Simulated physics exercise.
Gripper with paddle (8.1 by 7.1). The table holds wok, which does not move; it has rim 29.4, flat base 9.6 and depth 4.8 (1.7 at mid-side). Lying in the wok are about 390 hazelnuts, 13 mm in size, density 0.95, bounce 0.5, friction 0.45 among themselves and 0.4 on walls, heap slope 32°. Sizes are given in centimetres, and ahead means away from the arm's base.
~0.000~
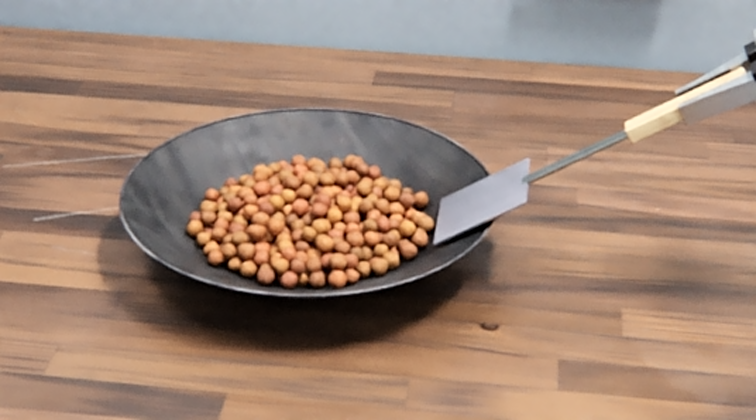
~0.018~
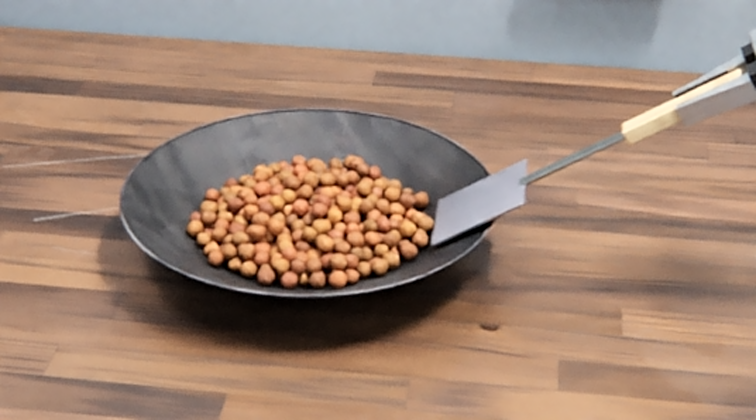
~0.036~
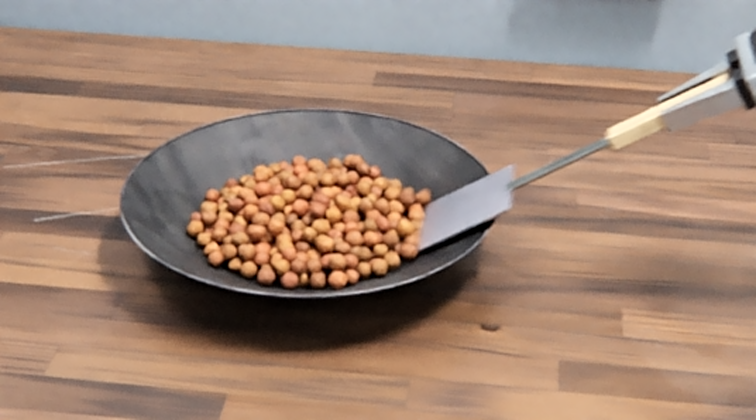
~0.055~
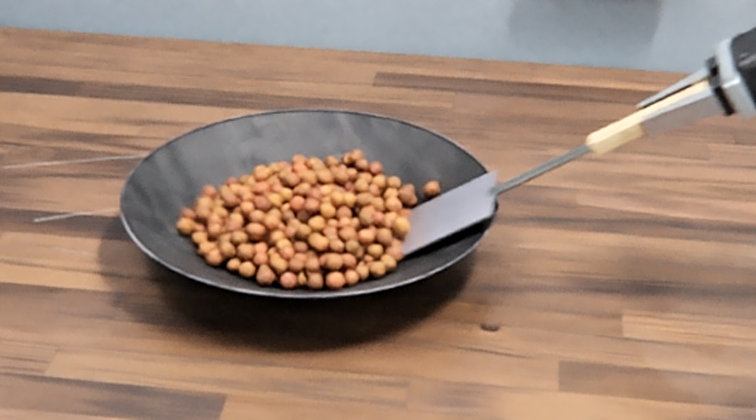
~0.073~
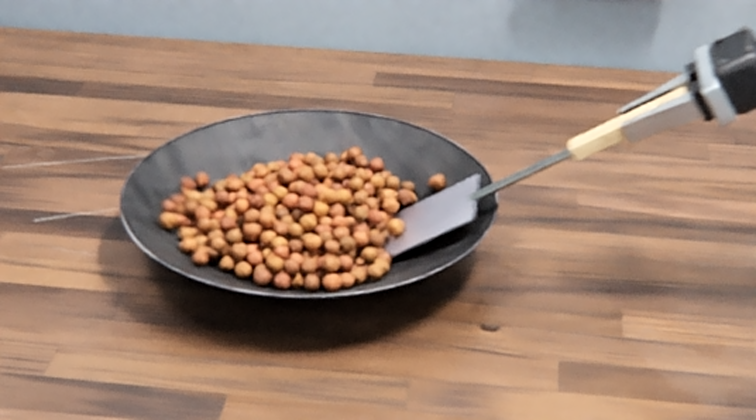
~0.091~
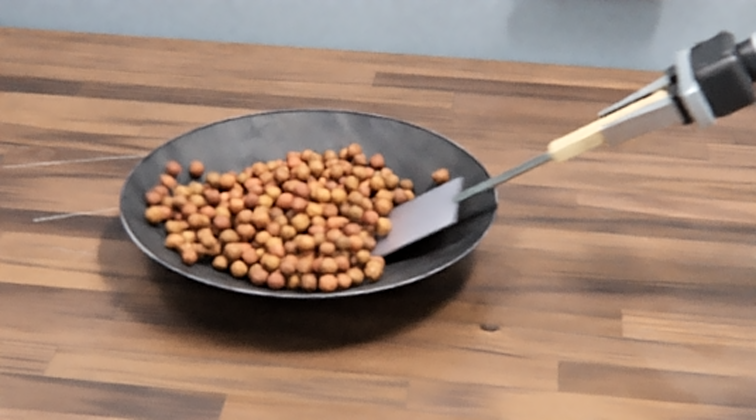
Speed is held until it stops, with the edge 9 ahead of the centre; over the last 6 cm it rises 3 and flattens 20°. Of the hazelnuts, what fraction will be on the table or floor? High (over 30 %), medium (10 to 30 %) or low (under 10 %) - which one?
Medium, from 10 to 30 %.
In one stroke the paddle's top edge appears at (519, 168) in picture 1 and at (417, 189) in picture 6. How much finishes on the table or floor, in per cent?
Around 40 per cent finishes on the table or floor.
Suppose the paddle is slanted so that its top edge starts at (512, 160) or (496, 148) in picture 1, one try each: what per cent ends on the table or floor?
Roughly 20% and 30%.
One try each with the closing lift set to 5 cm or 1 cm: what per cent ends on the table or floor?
Close to 20 and 20 percent respectively.
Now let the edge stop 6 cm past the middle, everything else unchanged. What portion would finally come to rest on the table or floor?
Close to 5 per cent would end on the table or floor.
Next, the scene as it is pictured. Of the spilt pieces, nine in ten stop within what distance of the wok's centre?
About 35 cm.
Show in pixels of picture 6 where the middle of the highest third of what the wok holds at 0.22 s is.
Centre: Roughly (216, 192) in the last picture.
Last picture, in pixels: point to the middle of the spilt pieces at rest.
At about (54, 216).
By 0.16 s, sloping 33°, highest piece 6 above the table; 383 in the wok, 3 on the blade or in flight.
By 0.22 s, sloping 26°, highest piece 6 above the table; 379 in the wok, 7 on the blade or in flight.
By 0.45 s, sloping 13°, highest piece 7 above the table; 322 in the wok, 53 on the table or floor, 11 on the blade or in flight.
By 1.50 s, sloping 13°, highest piece 6 above the table; 320 in the wok, 66 on the table or floor.
Final count, 320 in the wok, 66 on the table or floor. That is 17 % on the table or floor.
